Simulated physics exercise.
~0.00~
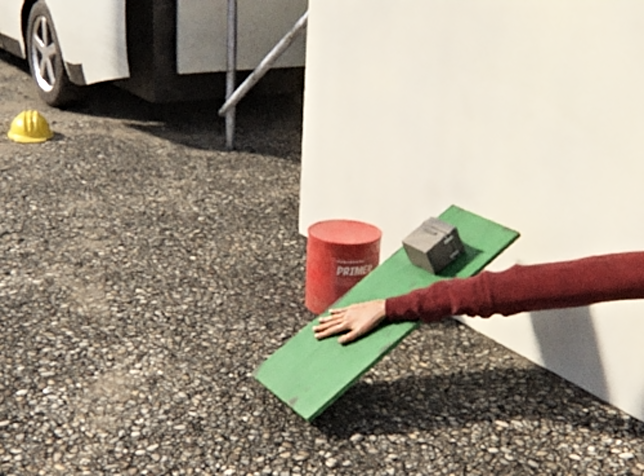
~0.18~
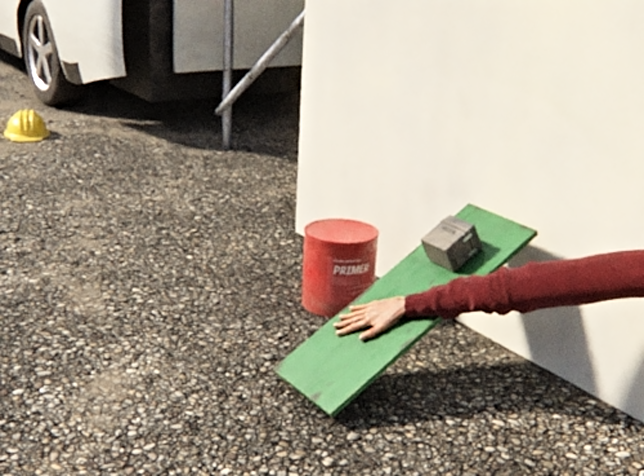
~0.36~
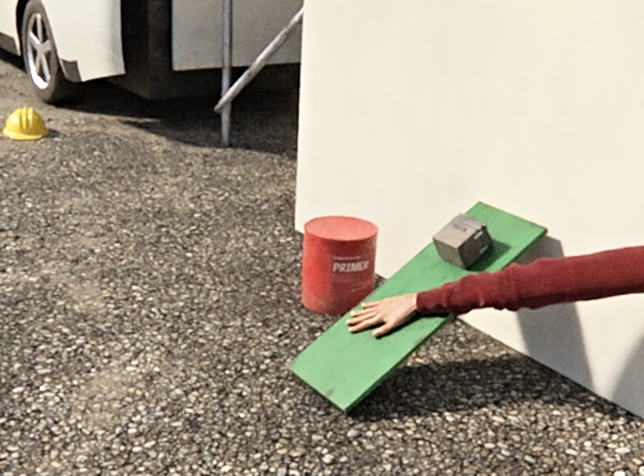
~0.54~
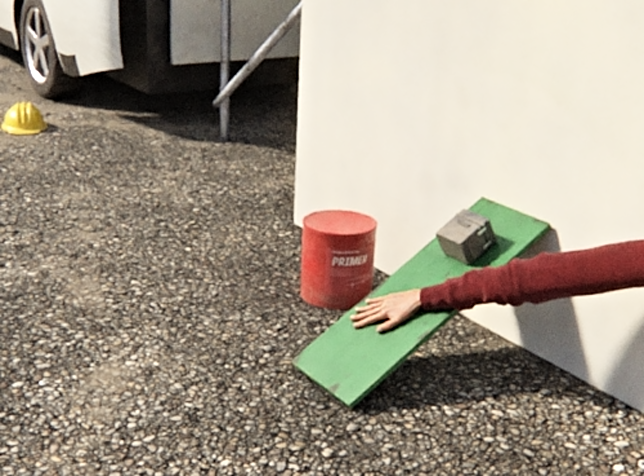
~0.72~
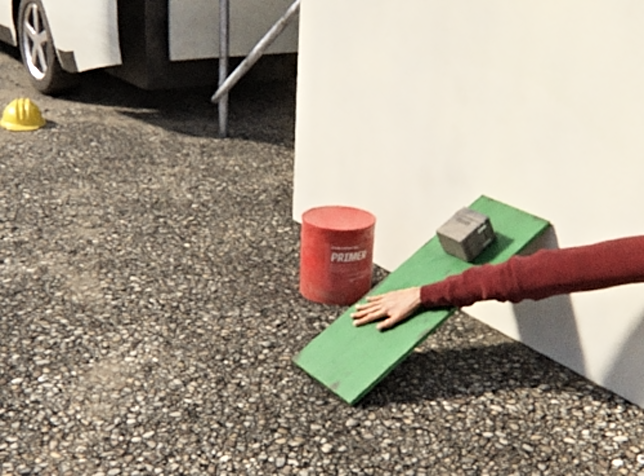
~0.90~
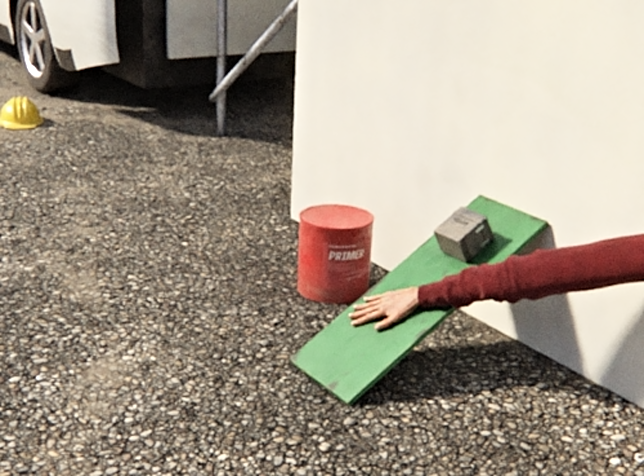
Beside a bare wall on pebbly ground, a hand shifts a green board carrying a gray block rightward, then keeps it propped.
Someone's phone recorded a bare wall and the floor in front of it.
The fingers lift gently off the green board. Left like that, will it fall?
Loses its footing.
Around 1.30 s, green board 30° lower than it was left near (397, 356).
Around 1.50 s, green board 32° lower than it was left near (397, 340).
Finally (2.6 s), moved from the start, green board; red pail still in place. Final places as the last picture's camera would see them, green board near (394, 359). The board gives way.
